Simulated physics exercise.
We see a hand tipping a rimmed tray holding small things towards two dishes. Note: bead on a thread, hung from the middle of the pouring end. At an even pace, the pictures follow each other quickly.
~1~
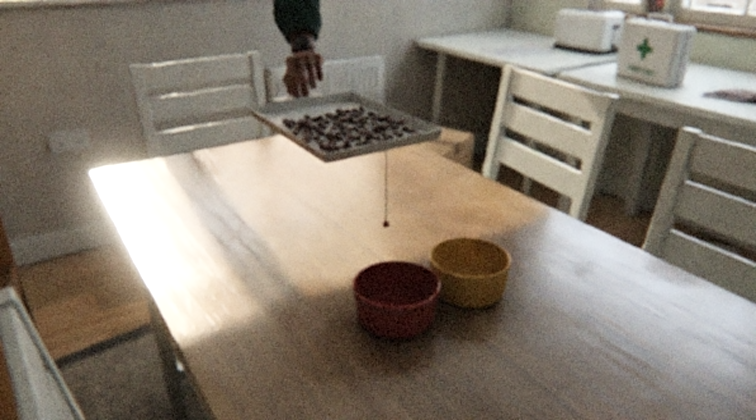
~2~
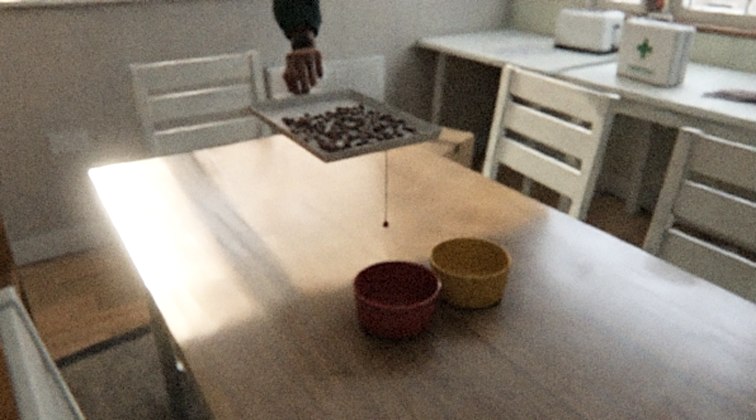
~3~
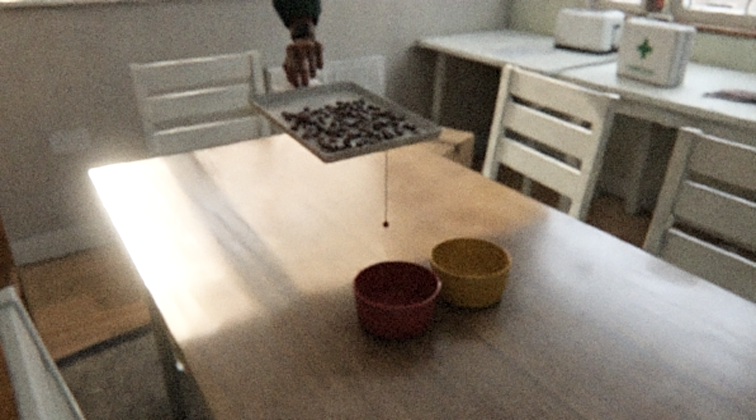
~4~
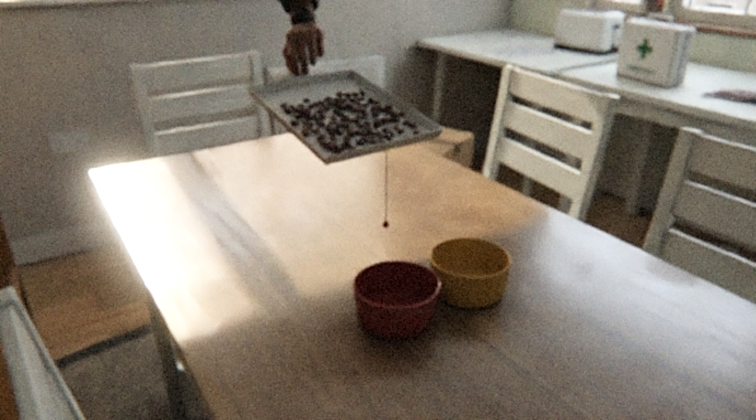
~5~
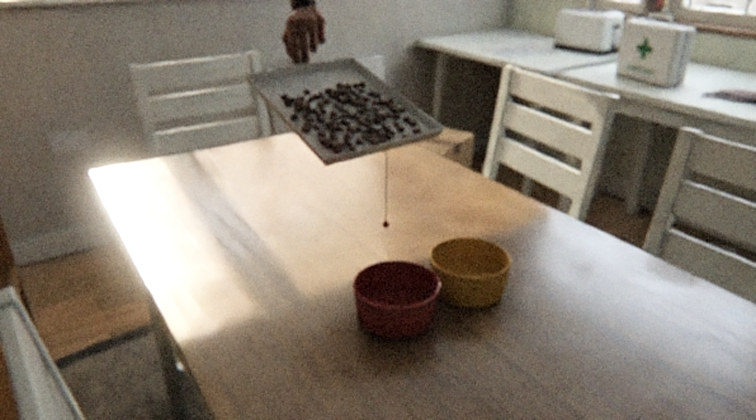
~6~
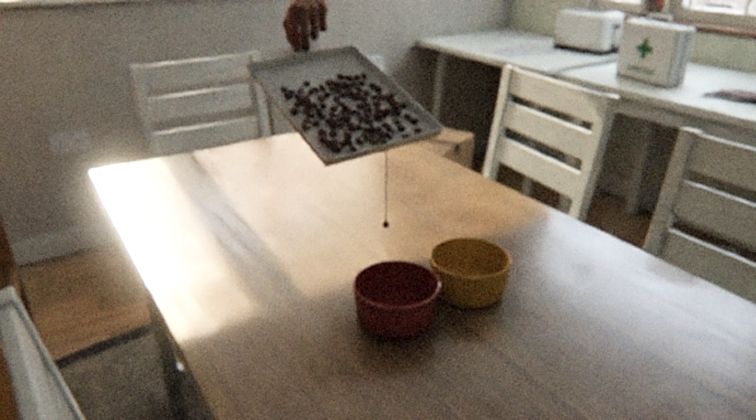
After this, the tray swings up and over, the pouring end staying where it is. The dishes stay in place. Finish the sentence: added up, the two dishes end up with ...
... under half of it.
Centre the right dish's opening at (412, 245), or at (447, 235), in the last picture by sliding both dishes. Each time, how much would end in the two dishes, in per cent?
80% for the first placement, 80% for the second.
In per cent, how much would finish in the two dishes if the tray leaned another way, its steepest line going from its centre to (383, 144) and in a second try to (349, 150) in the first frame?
For the first aim it is 10 in a hundred, for the second 10 in a hundred.
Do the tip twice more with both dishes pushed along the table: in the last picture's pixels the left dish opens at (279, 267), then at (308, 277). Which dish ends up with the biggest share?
Result, first place: The righthand one; second place: The righthand one.
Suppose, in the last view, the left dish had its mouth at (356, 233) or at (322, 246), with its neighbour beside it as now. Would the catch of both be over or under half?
In the first position shy of half, in the second shy of half.
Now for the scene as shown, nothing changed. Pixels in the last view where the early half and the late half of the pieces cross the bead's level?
Roughly at (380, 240) first, and then at (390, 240).
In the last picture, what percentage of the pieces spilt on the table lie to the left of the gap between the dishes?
Near 90 in a hundred.
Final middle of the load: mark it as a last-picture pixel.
At about (380, 285), give or take.
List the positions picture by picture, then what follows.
The first frame shows corners of the pouring end at (325, 153) and (439, 129), level; middle of the load at (350, 129), flat chocolate drops; left dish at (421, 318); right dish at (496, 288); bead on its thread at (386, 224).
The second frame shows corners of the pouring end at (325, 153) and (439, 129), level; middle of the load at (350, 128).
The third frame shows corners of the pouring end at (326, 154) and (439, 128), tipped barely, lowest at the left corner; middle of the load at (350, 125).
The fourth frame shows corners of the pouring end at (326, 155) and (439, 128), tipped a little, lowest at the left corner; middle of the load at (350, 121).
The fifth frame shows corners of the pouring end at (326, 156) and (440, 128), tipped a little, lowest at the left corner; middle of the load at (350, 116).
The sixth frame shows corners of the pouring end at (326, 158) and (440, 127), tipped clearly, lowest at the left corner; middle of the load at (351, 112); left dish at (421, 318); right dish at (496, 288).
Soon, tray tipped steeply; nearly all on the tray; a small part in the air.
A while on, tray tipped past a quarter turn; about a quarter on the tray; a stray few in the left dish; a stray few in the right dish; about half outside both; about a quarter in the air.
Towards the end, tray tipped past a quarter turn; a small part in the left dish; a small part in the right dish; most outside both.
Finally, tray tipped past a quarter turn; a small part in the left dish; a small part in the right dish; most outside both.
